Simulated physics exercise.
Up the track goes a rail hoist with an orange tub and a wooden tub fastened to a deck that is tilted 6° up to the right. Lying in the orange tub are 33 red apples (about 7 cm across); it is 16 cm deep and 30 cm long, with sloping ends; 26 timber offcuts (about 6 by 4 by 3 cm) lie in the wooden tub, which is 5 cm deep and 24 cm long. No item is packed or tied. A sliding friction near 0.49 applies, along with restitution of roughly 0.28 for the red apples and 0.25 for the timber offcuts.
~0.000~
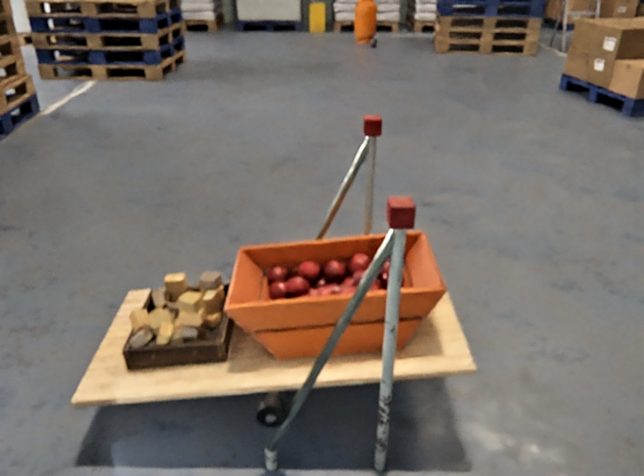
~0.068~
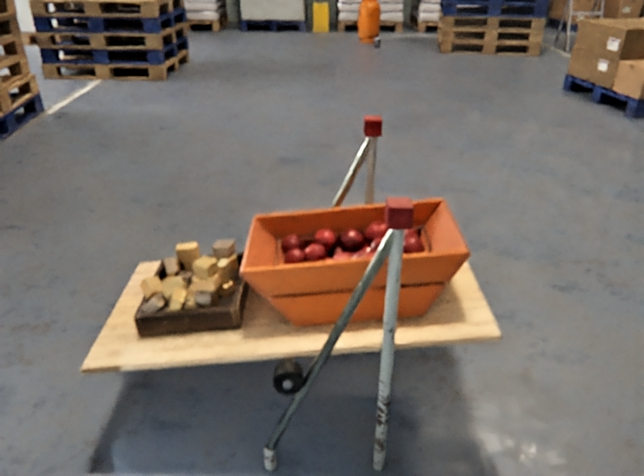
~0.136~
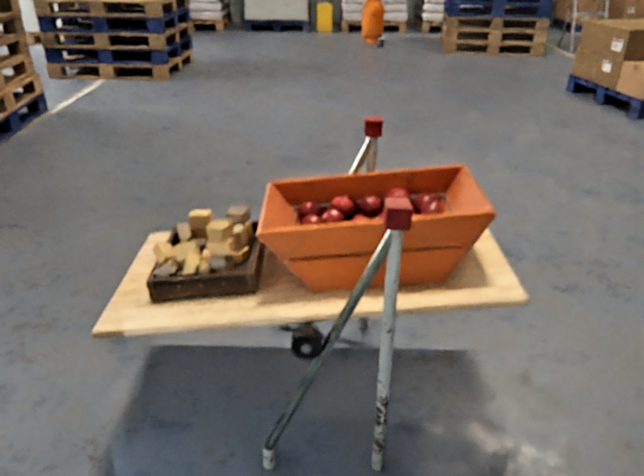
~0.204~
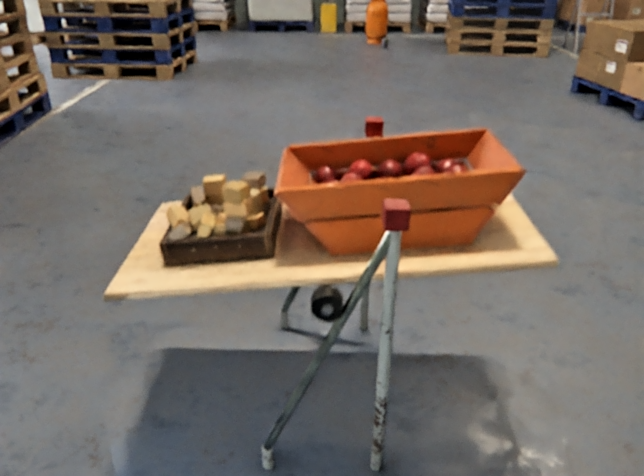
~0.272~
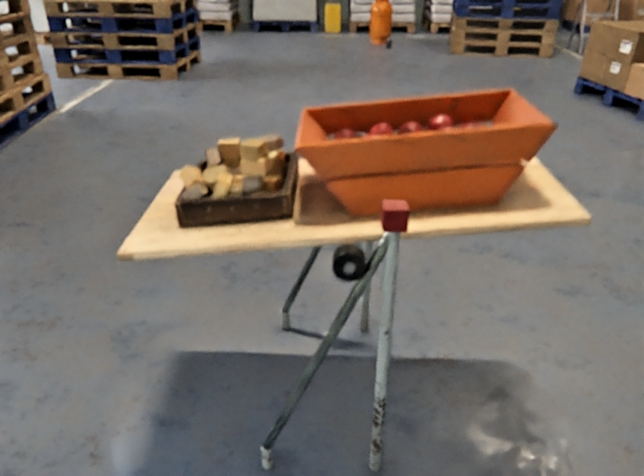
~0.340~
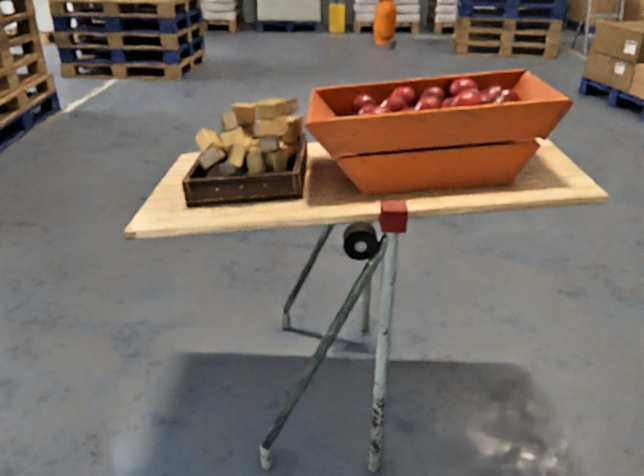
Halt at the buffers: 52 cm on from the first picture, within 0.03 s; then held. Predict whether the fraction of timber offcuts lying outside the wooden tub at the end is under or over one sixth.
The loss ends up on the heavier side of a sixth.
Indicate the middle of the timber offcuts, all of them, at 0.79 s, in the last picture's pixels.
Centred roughly at (283, 164).
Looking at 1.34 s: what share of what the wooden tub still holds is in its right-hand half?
That comes to roughly 70 in a hundred.
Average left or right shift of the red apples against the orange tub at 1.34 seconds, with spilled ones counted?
About 4 cm right.
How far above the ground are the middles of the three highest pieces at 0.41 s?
Around 94 centimetres.
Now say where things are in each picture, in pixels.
In the first picture (we follow the rim corner now nearest the camera; the camera moves round a little), wooden tub at (218, 341); orange tub at (442, 287); 0 cm up the rails; nothing out yet.
The second picture shows wooden tub at (232, 307); orange tub at (466, 250); 12 cm up the rails.
The third picture shows wooden tub at (248, 271); orange tub at (492, 211); 23 cm up the rails.
The fourth picture shows wooden tub at (265, 233); orange tub at (521, 169); 35 cm up the rails.
The fifth picture shows wooden tub at (284, 193); orange tub at (552, 122); 46 cm up the rails.
The sixth picture shows wooden tub at (293, 171); orange tub at (569, 98); 52 cm up the rails; nothing out yet.
After 0.41 s, 0 of 33 out of the orange tub and 3 of 26 out of the wooden tub.
After 0.57 s, 0 of 33 out of the orange tub and 8 of 26 out of the wooden tub.
After 0.79 s, 0 of 33 out of the orange tub and 12 of 26 out of the wooden tub.
Final count (at 1.34 s), 0 of 33 out of the orange tub and 12 of 26 out of the wooden tub. Asked share, 12 of 26, 46 per cent.
